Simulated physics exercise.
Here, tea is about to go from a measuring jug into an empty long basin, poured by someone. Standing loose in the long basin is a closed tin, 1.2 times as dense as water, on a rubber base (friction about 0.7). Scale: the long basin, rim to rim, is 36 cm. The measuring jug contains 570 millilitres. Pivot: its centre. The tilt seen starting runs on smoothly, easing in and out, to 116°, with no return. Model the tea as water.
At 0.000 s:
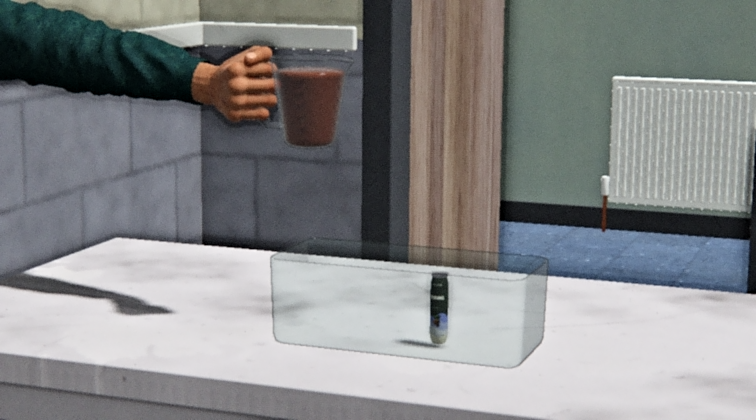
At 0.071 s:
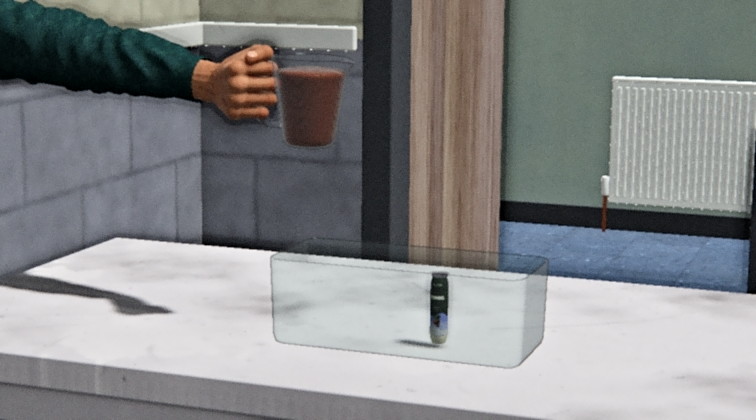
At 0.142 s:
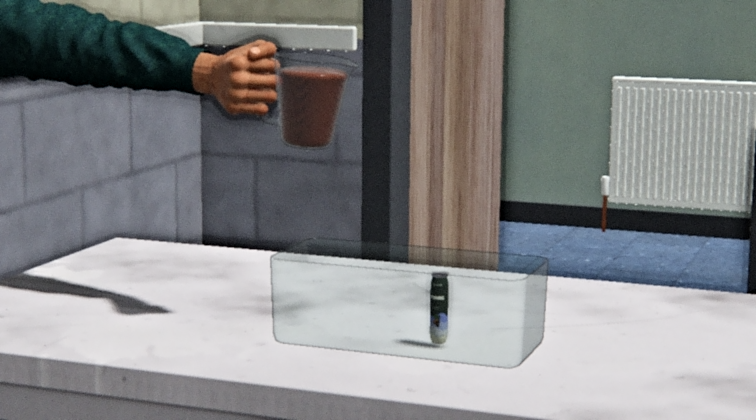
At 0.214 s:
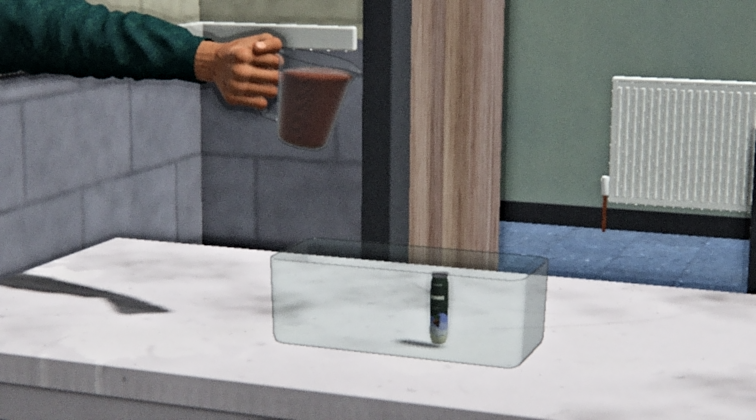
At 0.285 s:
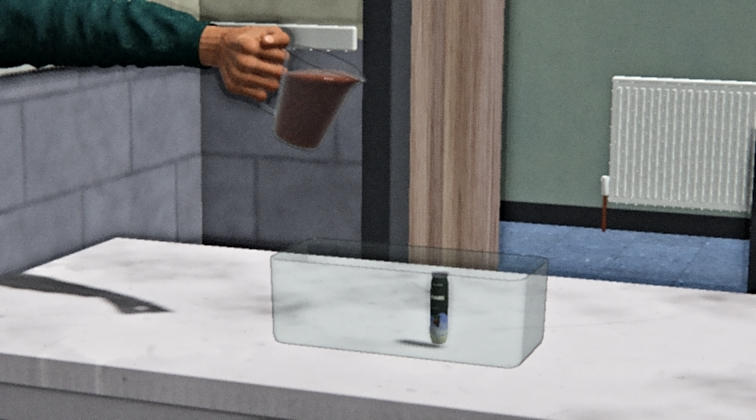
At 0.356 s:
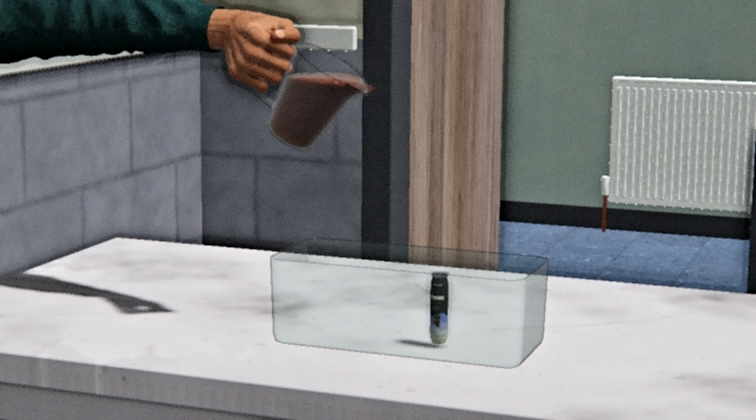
A hand in a dark green sleeve held a clear jug of reddish-brown liquid above a see-through basin with a small dark object inside, then gradually tilted it rightward until the liquid reached the lip.
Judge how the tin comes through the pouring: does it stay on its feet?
No, it tips.
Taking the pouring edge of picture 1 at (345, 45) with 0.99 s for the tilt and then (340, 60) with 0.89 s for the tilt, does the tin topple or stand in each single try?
First it tips over; then it stays on its base.
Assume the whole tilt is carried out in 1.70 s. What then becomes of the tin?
After the tilt, the tin has tipped over.
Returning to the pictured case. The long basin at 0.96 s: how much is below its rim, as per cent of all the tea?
Looks like about 78 % of the whole amount.
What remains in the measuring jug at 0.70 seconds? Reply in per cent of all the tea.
At that time about 52 in a hundred parts are still held.
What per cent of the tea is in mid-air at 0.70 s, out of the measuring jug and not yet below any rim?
Share: Roughly 32 per cent.
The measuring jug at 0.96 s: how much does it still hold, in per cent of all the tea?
I'd say some 4 per cent remains.
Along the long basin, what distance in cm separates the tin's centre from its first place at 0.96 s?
Its middle sits about 3 cm from the start.
By 0.70 s the tilt is 91° and 51 per cent is still to pour; the tin stands where it began.
By 0.96 s the tilt is 115° and 4 per cent is still to pour; the tin leans 22°.
By 1.23 s the tilt is 116° and 0 per cent is still to pour; the tin lies on its side.
By 1.52 s the tilt is 116° and 0 per cent is still to pour; the tin lies on its side.
At rest the tin lies on its side.
